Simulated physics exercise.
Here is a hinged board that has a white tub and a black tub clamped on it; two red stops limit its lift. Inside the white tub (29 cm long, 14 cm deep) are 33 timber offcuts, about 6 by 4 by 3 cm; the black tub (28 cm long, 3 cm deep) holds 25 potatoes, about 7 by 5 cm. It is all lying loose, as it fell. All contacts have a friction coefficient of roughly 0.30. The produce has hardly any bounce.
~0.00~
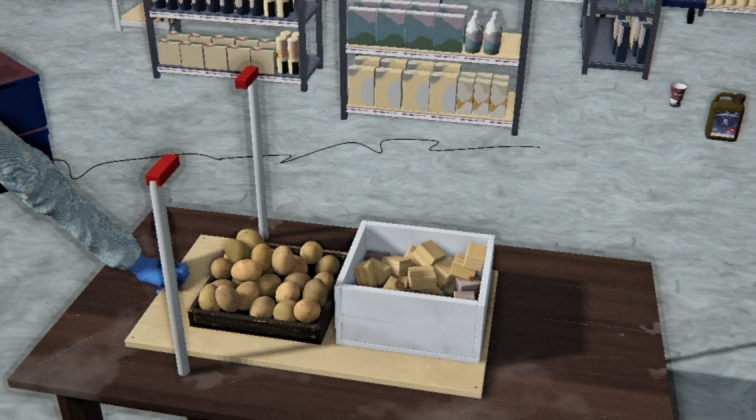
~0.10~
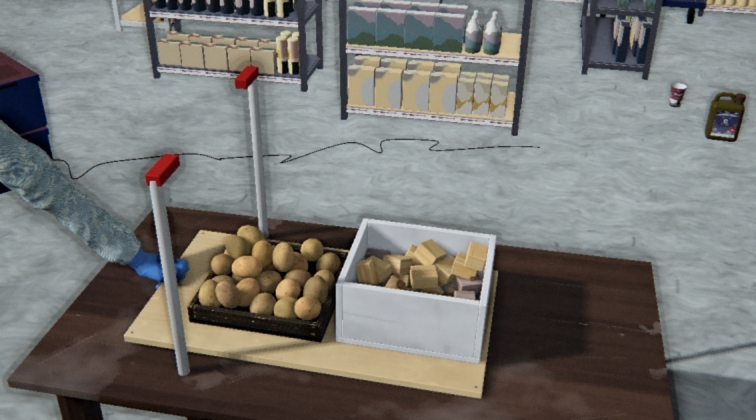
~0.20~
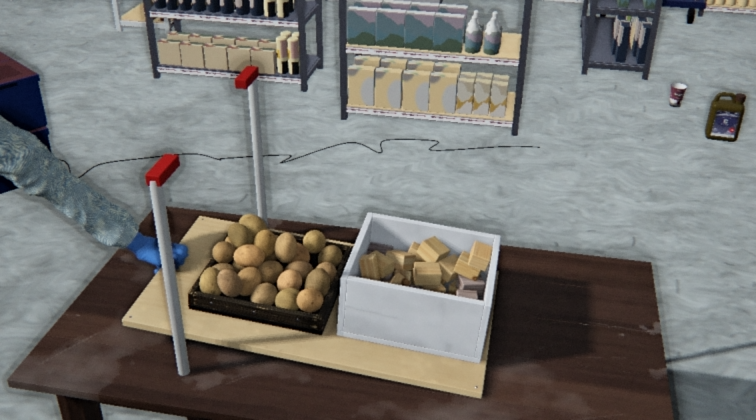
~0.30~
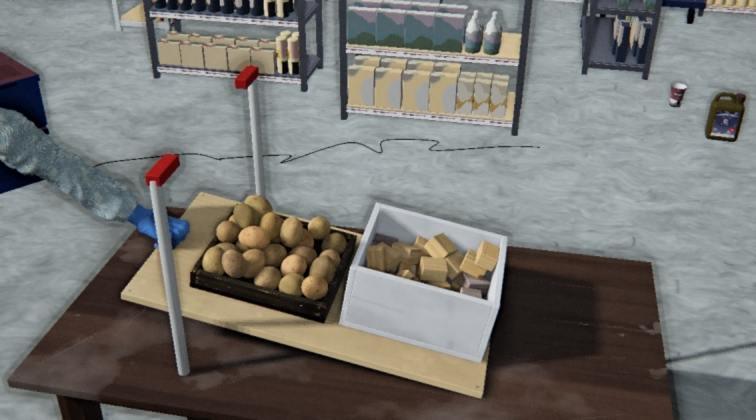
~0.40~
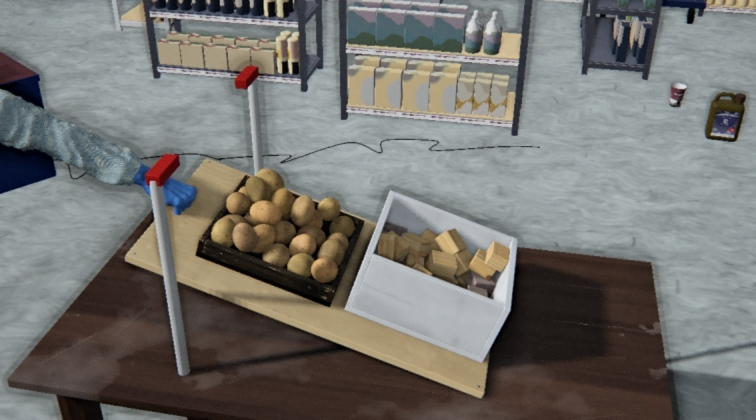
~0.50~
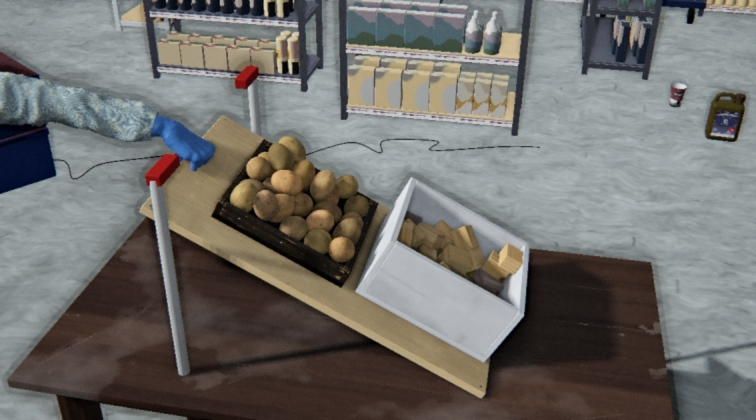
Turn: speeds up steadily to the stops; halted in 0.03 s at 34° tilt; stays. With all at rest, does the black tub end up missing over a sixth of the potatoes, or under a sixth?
Over a sixth.
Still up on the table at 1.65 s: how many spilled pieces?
About 6 of them.
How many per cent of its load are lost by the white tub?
About 0 percent for the white tub.
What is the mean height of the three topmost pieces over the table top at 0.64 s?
I'd say near 46 cm.
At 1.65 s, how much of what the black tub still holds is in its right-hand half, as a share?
Close to 90 in every hundred.
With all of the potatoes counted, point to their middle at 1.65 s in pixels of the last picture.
Their middle is around (375, 212).
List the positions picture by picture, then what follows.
In the first frame (each is followed by its nearest rim corner in this view), black tub, (315, 326); white tub, (478, 303); 0° from level; none out.
The second frame shows black tub, (316, 324); white tub, (480, 303); 1° from level.
The third frame shows black tub, (317, 317); white tub, (485, 303); 4° from level.
The fourth frame shows black tub, (322, 305); white tub, (493, 304); 10° from level.
The fifth frame shows black tub, (330, 288); white tub, (504, 306); 17° from level.
The sixth frame shows black tub, (346, 269); white tub, (519, 311); 27° from level; none out.
After 0.55 s, it hits the stops.
After 0.64 s, tilt 34°; white tub 33 in, 0 out and black tub 25 in, 0 out.
After 0.78 s, tilt 34°; white tub 33 in, 0 out and black tub 21 in, 4 out.
After 1.04 s, tilt 34°; white tub 33 in, 0 out and black tub 15 in, 10 out.
When it is over (at 1.65 s), white tub 33 in, 0 out and black tub 14 in, 11 out. Asked share, 11 of 25, 44 per cent.
